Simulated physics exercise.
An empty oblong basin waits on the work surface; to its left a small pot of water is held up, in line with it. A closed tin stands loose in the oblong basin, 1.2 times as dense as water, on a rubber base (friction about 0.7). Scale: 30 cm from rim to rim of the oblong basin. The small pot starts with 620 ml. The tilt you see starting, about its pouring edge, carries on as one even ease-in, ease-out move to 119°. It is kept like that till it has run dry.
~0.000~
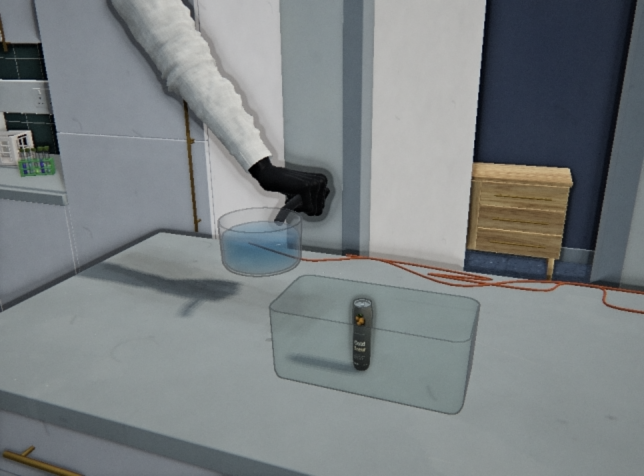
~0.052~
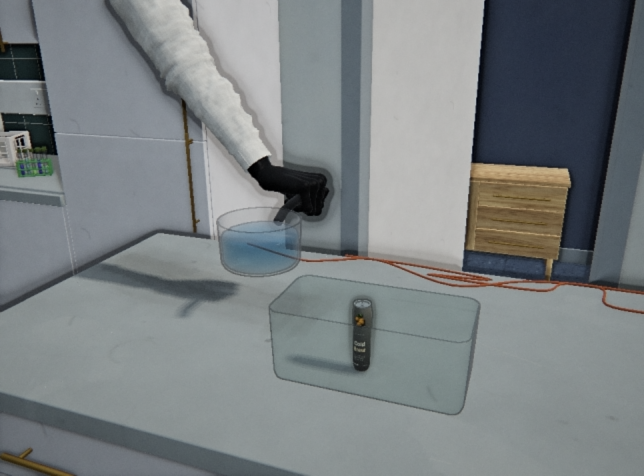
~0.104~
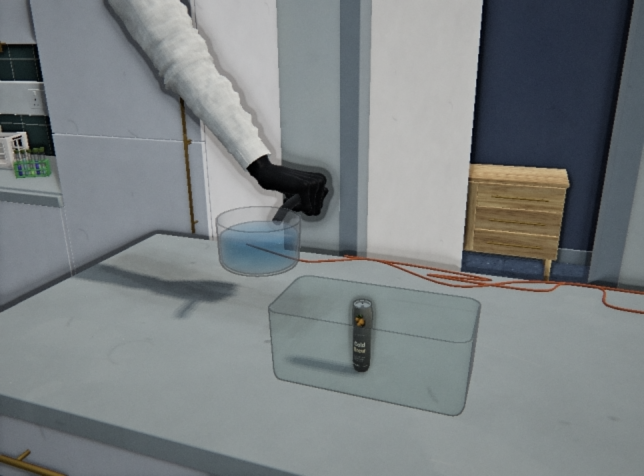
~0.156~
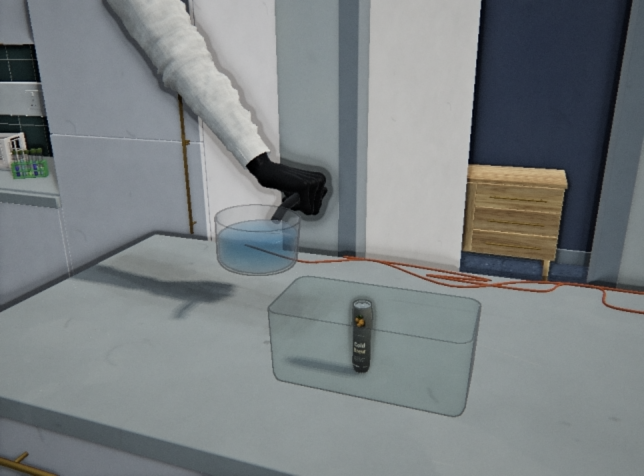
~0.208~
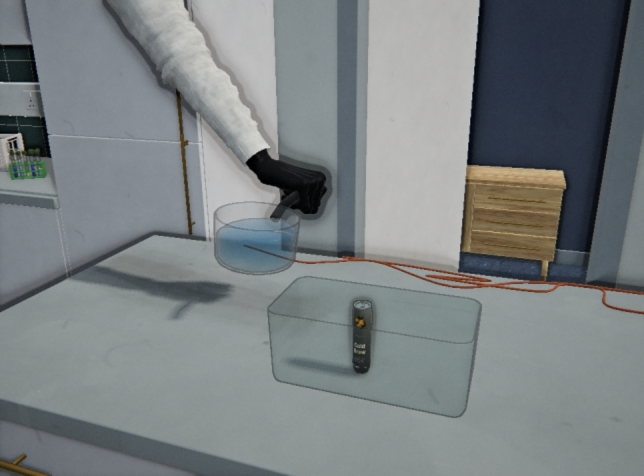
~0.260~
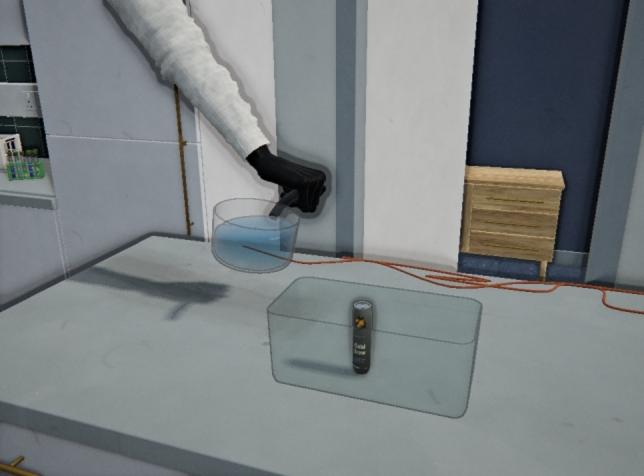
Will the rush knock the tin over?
It goes over.
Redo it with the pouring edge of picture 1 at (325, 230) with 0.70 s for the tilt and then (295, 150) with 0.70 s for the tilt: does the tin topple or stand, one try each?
First it stays up; then it stays up.
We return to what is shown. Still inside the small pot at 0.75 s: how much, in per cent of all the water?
About 66 per cent.
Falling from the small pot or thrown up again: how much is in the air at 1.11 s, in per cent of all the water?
Near 16 in a hundred.
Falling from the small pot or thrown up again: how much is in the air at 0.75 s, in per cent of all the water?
Some 28 per cent.
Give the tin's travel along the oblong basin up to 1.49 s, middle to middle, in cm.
About 8 cm.
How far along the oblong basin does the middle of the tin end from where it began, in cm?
Some 8.0 cm.
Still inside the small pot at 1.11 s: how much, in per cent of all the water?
Some 8 per cent.
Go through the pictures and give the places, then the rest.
In the first frame, it leans 0°; its right rim is at (298, 225); the water meets the walls at (228, 228) and (298, 236); the oblong basin's rim runs from (285, 291) to (475, 321); the tin's top is at (363, 306).
In the second frame, it leans 0°; its right rim is at (298, 225); the water meets the walls at (227, 228) and (298, 236).
In the third frame, it leans 2°; its right rim is at (297, 225); the water meets the walls at (226, 228) and (297, 235).
In the fourth frame, it leans 4°; its right rim is at (297, 225); the water meets the walls at (225, 227) and (296, 234).
In the fifth frame, it leans 6°; its right rim is at (296, 225); the water meets the walls at (223, 225) and (295, 232).
In the sixth frame, it leans 10°; its right rim is at (296, 225); the water meets the walls at (221, 222) and (295, 230).
After 0.75 s the tilt is 66° and 66 per cent is still to pour; the tin stands where it began.
After 1.11 s the tilt is 107° and 8 per cent is still to pour; the tin stands where it began.
After 1.49 s the tilt is 119° and 0 per cent is still to pour; the tin lies on its side.
After 1.90 s the tilt is 119° and 0 per cent is still to pour; the tin lies on its side.
In the end the tin lies on its side.
